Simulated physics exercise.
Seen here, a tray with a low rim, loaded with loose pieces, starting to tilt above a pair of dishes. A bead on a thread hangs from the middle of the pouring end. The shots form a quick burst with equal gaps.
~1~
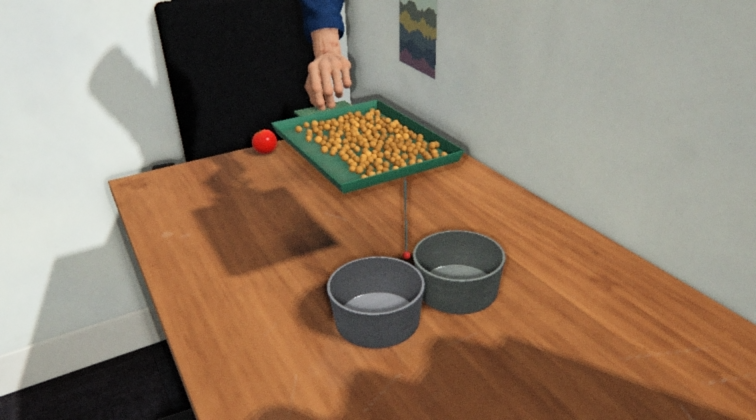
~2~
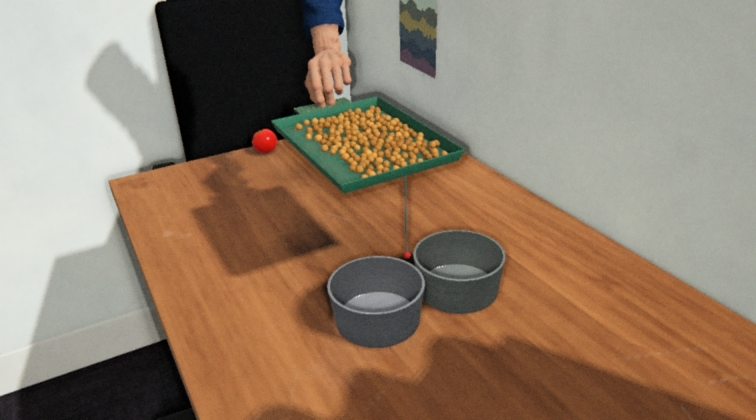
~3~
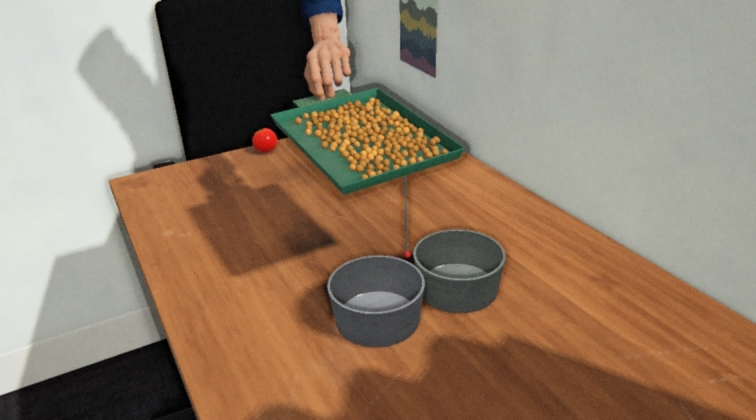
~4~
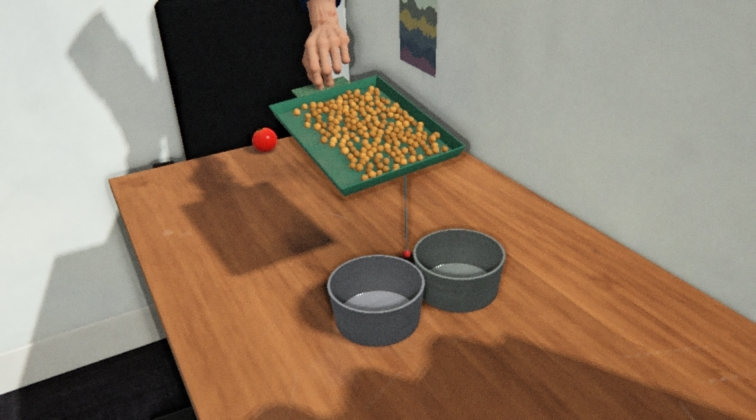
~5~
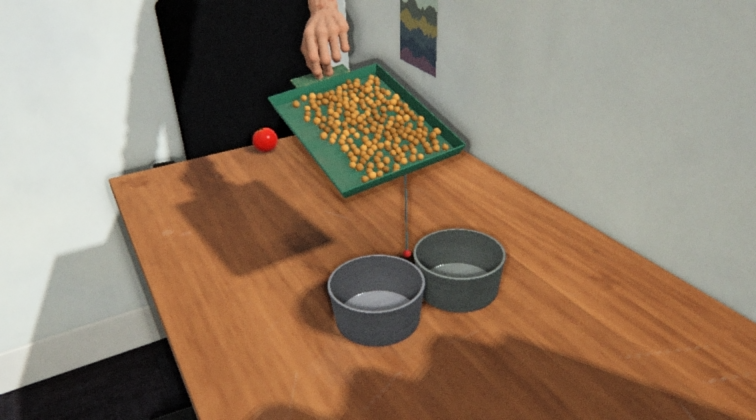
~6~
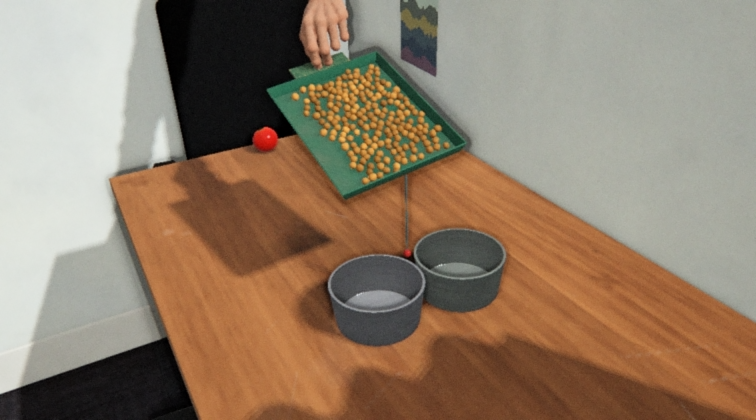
A green tray of roasted chickpeas slowly tilted above two gray dishes on a wooden table, as a hand behind it rose with its back end and the front left corner dipped slightly.
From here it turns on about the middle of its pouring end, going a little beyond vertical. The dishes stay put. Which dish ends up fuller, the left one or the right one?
The left one.
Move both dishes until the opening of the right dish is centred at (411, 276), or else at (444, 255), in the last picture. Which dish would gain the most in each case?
With the dishes at the first place it's the left-side dish, and at the second it's the left-side dish.
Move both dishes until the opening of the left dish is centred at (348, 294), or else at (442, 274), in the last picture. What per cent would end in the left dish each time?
About 90 per cent, then about 10 per cent.
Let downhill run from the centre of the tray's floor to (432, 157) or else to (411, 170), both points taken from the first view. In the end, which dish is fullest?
In turn: The right dish; the dish on the right.
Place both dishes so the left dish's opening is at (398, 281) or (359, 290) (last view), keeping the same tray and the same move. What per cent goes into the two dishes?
50 and 100 in a hundred, in turn.
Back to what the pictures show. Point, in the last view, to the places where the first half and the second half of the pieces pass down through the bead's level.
First part (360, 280), rest (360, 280).
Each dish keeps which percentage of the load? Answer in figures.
In the left dish you'd find about 90 % of the load, and in the right dish about 0 %.
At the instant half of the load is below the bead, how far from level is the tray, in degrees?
It has tipped about 95 degrees.
Soon, tray tipped steeply; nearly all on the tray; a stray few in the left dish; a stray few outside both; a small part in the air.
A while on, tray tipped past a quarter turn; a stray few on the tray; most in the left dish; a small part outside both; a small part in the air.
Towards the end, tray tipped past a quarter turn; most in the left dish; a small part outside both.
Finally, tray tipped past a quarter turn; most in the left dish; none in the right dish; a small part outside both.
